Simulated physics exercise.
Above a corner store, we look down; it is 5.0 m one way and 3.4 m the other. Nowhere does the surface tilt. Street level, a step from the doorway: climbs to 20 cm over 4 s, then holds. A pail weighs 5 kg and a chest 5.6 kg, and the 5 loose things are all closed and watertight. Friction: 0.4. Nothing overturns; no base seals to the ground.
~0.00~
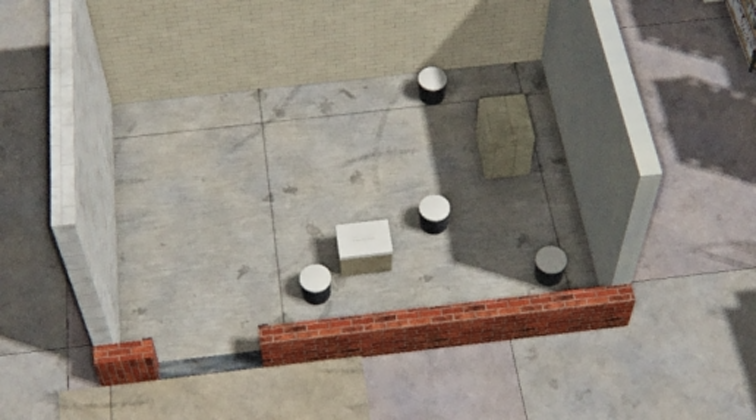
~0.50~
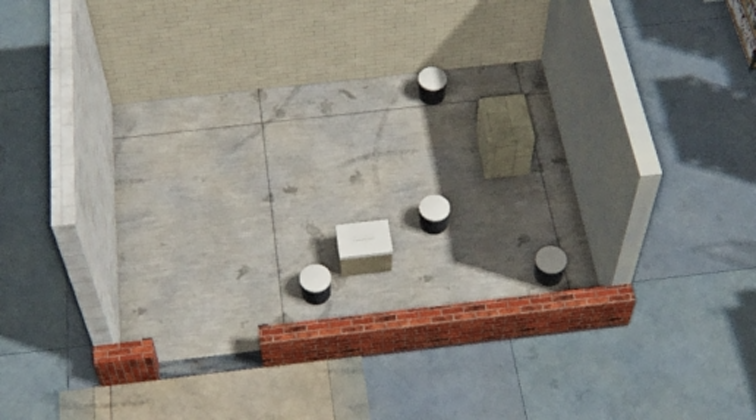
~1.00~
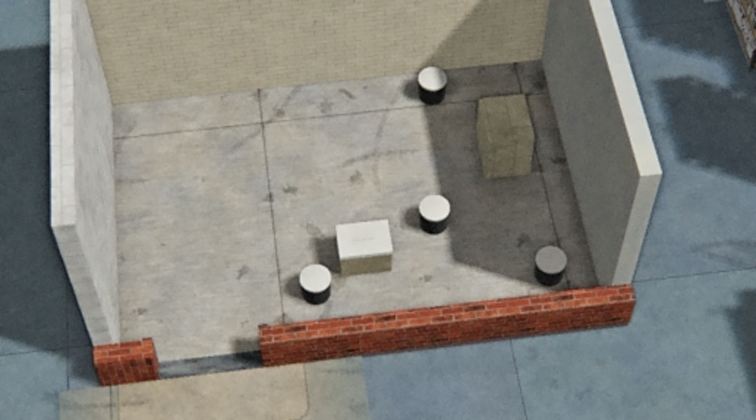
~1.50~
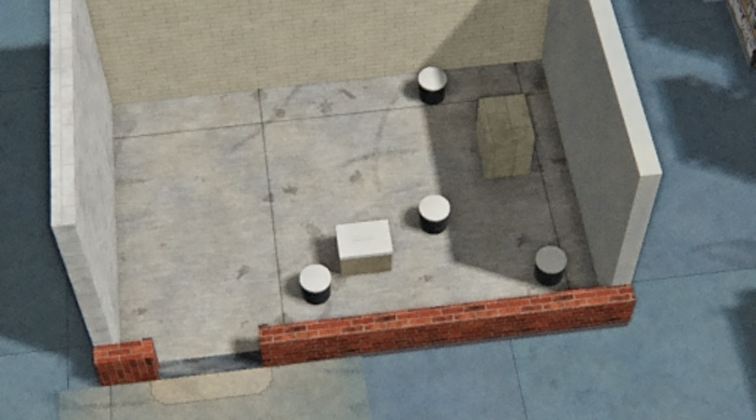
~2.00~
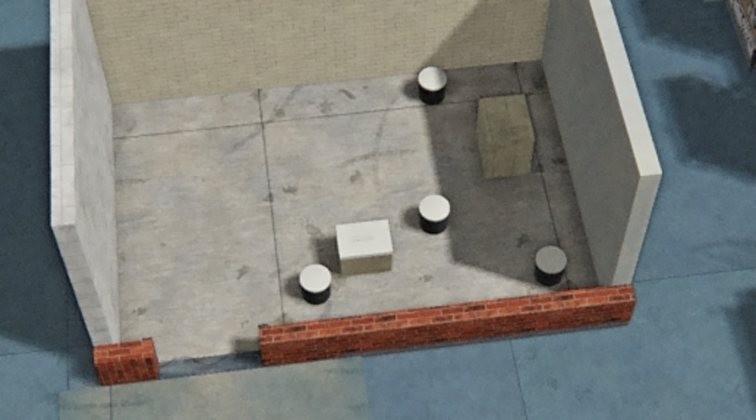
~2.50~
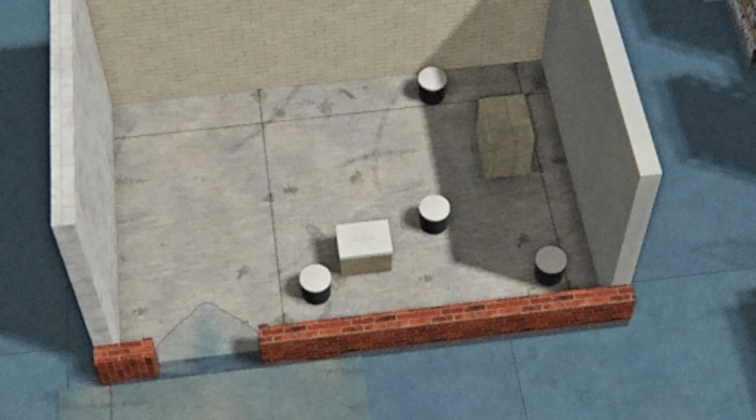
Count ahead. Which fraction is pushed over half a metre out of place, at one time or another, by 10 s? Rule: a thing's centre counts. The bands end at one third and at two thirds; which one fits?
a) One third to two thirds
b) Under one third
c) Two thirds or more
The answer is b.
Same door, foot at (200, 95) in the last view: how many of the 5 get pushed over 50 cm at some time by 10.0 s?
You'd get 3 in that case.
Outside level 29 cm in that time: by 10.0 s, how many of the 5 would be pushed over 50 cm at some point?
In that case the number is 1.
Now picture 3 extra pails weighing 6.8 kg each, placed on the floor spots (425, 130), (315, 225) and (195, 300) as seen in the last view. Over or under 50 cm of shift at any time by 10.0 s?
Note, in order of listing: Stays below the threshold, stays below the threshold, crosses the threshold.
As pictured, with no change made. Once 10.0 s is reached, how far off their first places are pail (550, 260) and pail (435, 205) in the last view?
0 cm, 0 cm.
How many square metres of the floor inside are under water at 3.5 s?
Wet area: Approx. 2.5 m2.
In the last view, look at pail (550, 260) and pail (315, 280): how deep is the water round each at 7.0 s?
Some 0 cm at the first, some 2 cm at the second.
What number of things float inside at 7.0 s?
At that time, 0.
After 3.5 s 0 of 5 are over 50 cm from their spots; 0 afloat.
After 4.5 s 0 of 5 are over 50 cm from their spots; 0 afloat.
After 7.0 s 0 of 5 are over 50 cm from their spots; 0 afloat.
After 10.0 s 1 of 5 are over 50 cm from their spots, and 1 have been at some point; 1 afloat.
